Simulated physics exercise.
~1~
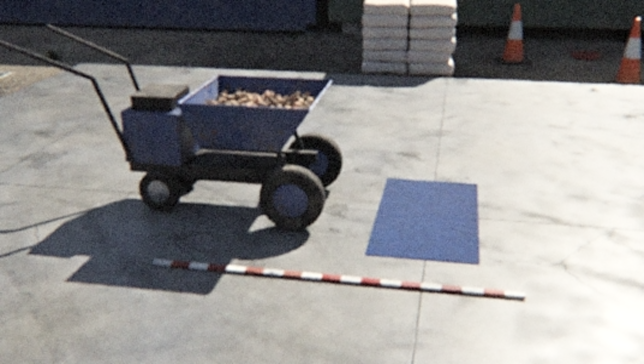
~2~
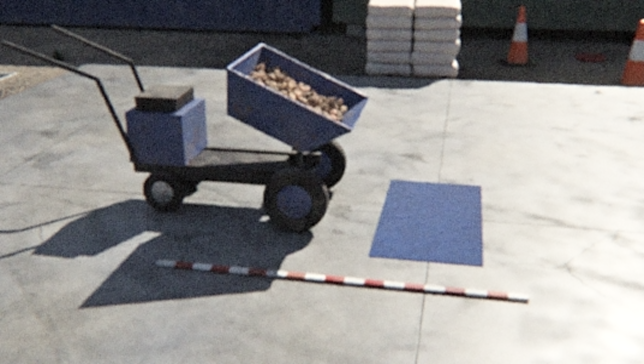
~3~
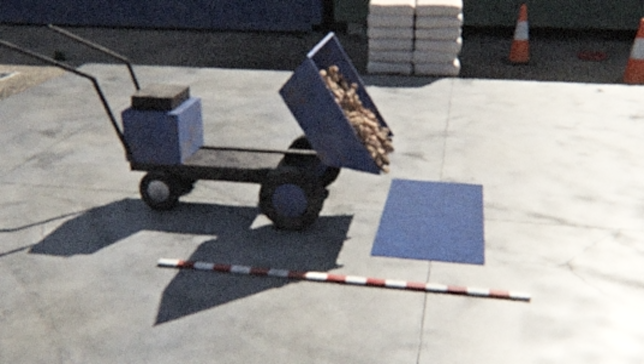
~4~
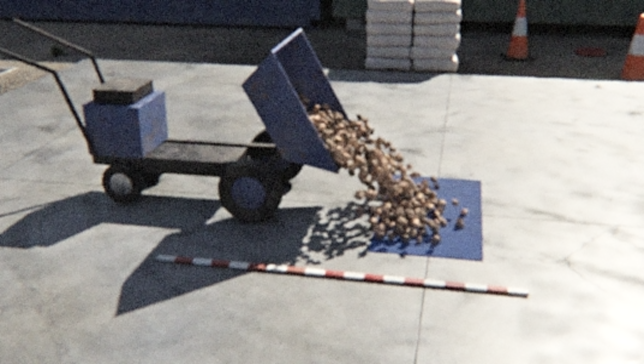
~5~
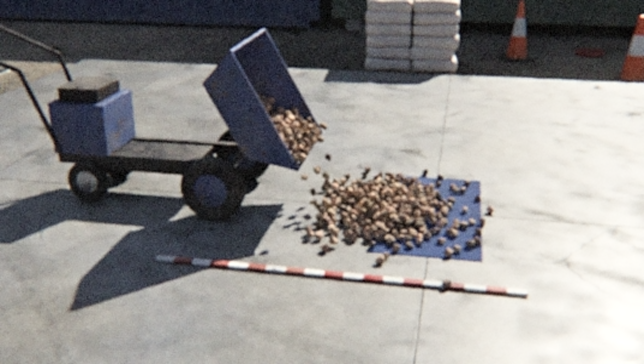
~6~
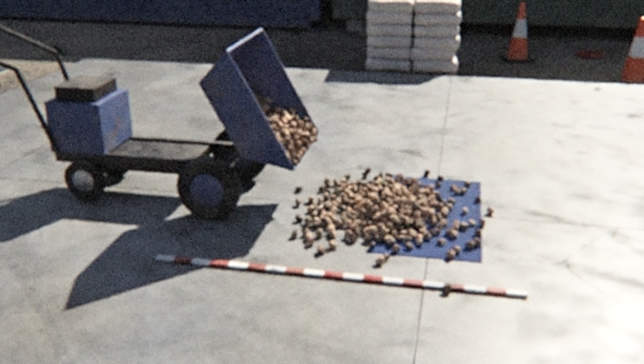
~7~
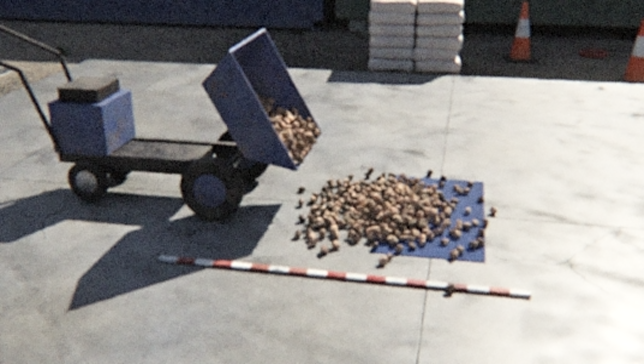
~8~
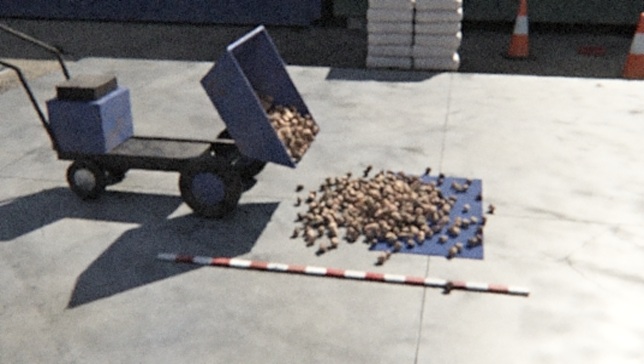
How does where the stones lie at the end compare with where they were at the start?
At the start all the stones sit in the barrow's level tray. By the end many lie in a spread heap on the ground to the right, partly on the blue sheet and partly on the concrete short of it, while many others remain in the tilted tray.
Blue barrow tipping its tray of brown stones, then backing left, leaving a heap partly on a blue sheet, many still aboard.
